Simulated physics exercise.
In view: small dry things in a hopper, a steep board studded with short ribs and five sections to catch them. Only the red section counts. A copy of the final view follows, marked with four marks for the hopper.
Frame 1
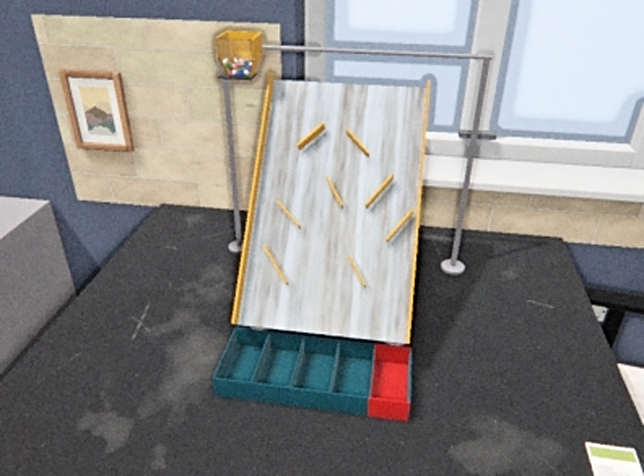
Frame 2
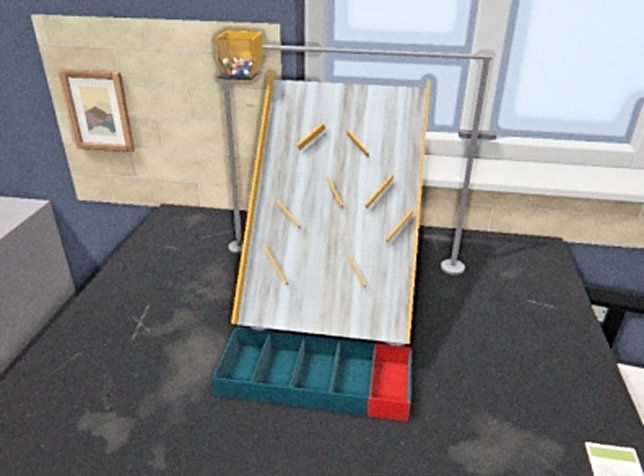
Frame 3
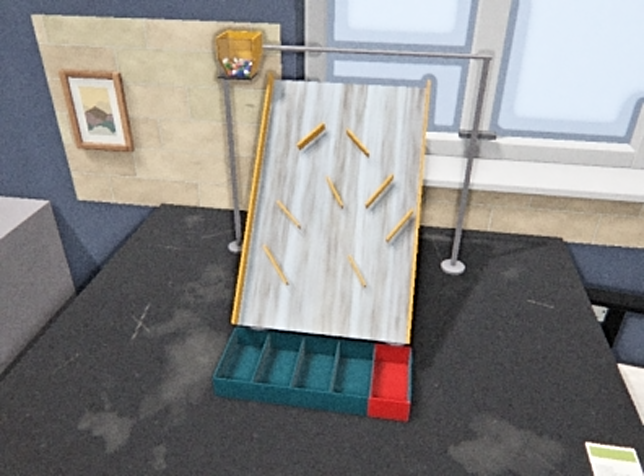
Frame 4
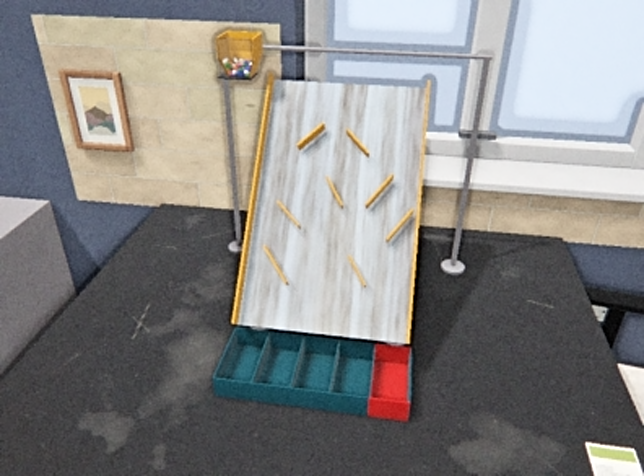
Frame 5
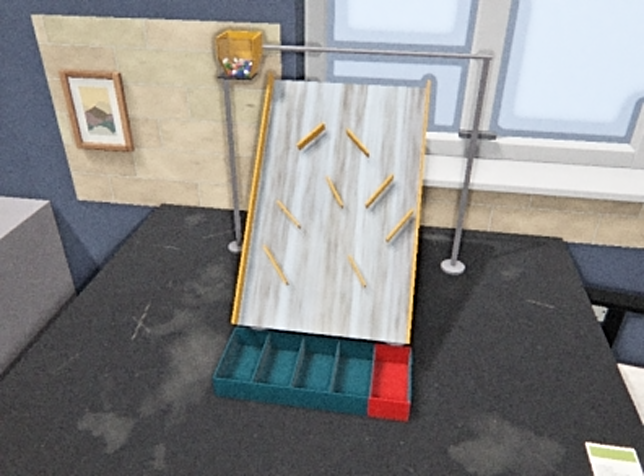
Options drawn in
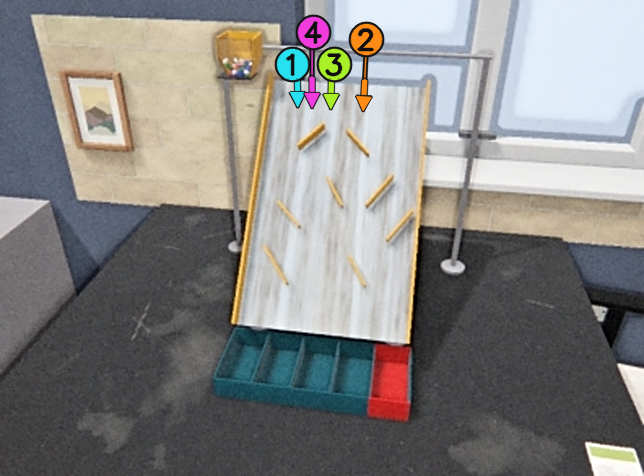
Nothing moved: a small yellow hopper of colorful little pieces stayed put at the upper left of a steep, ribbed board, above a row of four empty teal sections and a red one at the right.
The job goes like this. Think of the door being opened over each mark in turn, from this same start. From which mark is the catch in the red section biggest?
The best mark is 3.
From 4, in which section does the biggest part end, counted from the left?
It is the first one.
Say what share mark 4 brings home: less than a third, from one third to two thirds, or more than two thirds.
It is less than a third.
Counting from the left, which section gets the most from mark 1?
It is the first one.
On the marked copy, mark 1 meets the board at (297, 101); mark 2 meets the board at (363, 105); mark 3 meets the board at (330, 103); mark 4 meets the board at (312, 102).
Choosing 1, none at all in the red section, all but a few in other sections, a small share outside the box.
Choosing 2, a small share in the red section, close to two thirds in other sections, a small share held on the board, a small share outside the box.
Choosing 3, close to a third in the red section, close to half in other sections, a small share outside the box.
Choosing 4, a small share in the red section, all but a few in other sections.
